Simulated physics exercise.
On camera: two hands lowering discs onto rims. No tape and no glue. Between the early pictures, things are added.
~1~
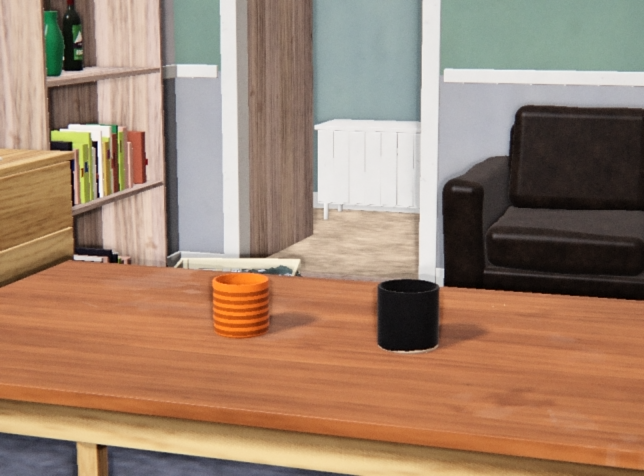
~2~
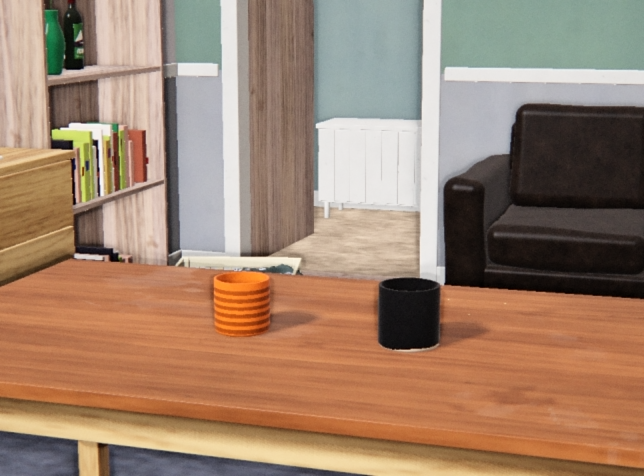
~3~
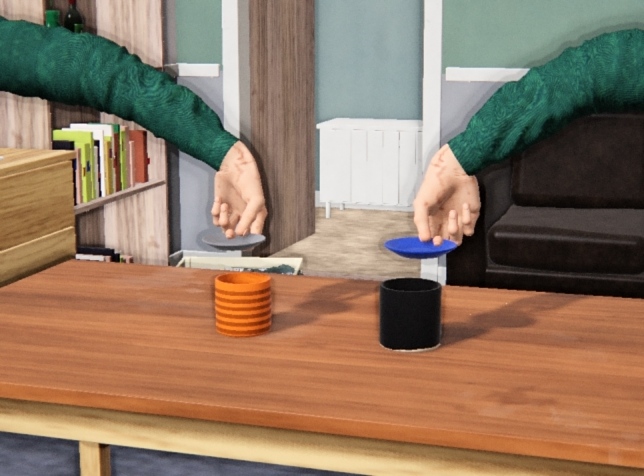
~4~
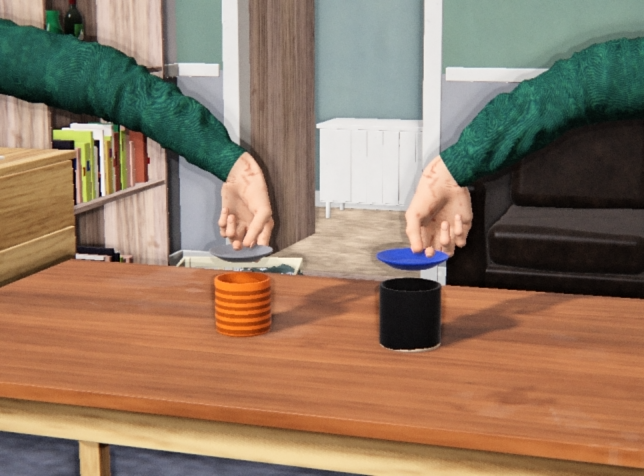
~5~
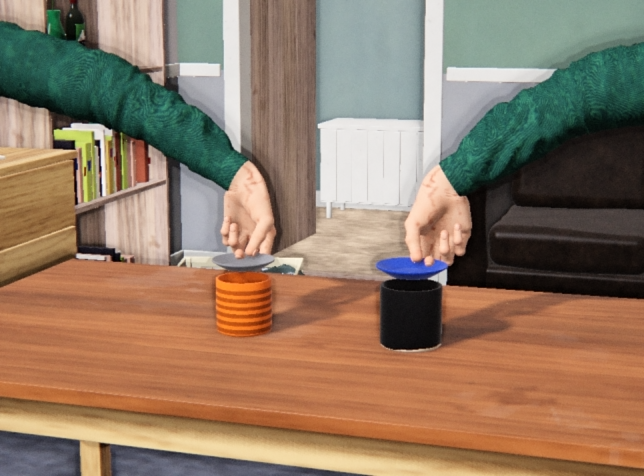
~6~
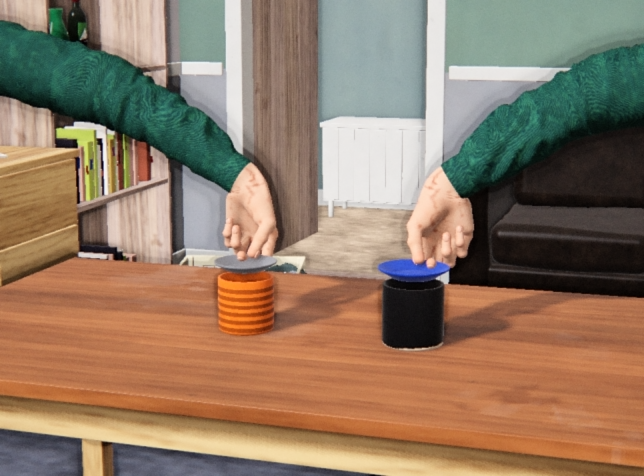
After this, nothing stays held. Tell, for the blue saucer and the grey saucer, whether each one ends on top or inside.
In the end the blue saucer ends on top, the grey saucer ends on top.
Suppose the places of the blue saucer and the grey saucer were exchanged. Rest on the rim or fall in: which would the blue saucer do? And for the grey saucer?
For the blue saucer, it perches on top; for the grey saucer, it perches on top.
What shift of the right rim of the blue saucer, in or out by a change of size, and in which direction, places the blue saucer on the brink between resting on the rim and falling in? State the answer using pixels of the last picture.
The flip comes at close to 8 pixels toward the left.
Then, 0.12 s later than the last frame, blue saucer sitting on the rim near (414, 278); grey saucer moving near (246, 272).
Then, 0.56 s later than the last frame, blue saucer sitting on the rim near (414, 278); grey saucer sitting on the rim near (246, 272).
When it is over, the blue saucer works as a lid, near (414, 278); the grey saucer works as a lid, near (246, 272).
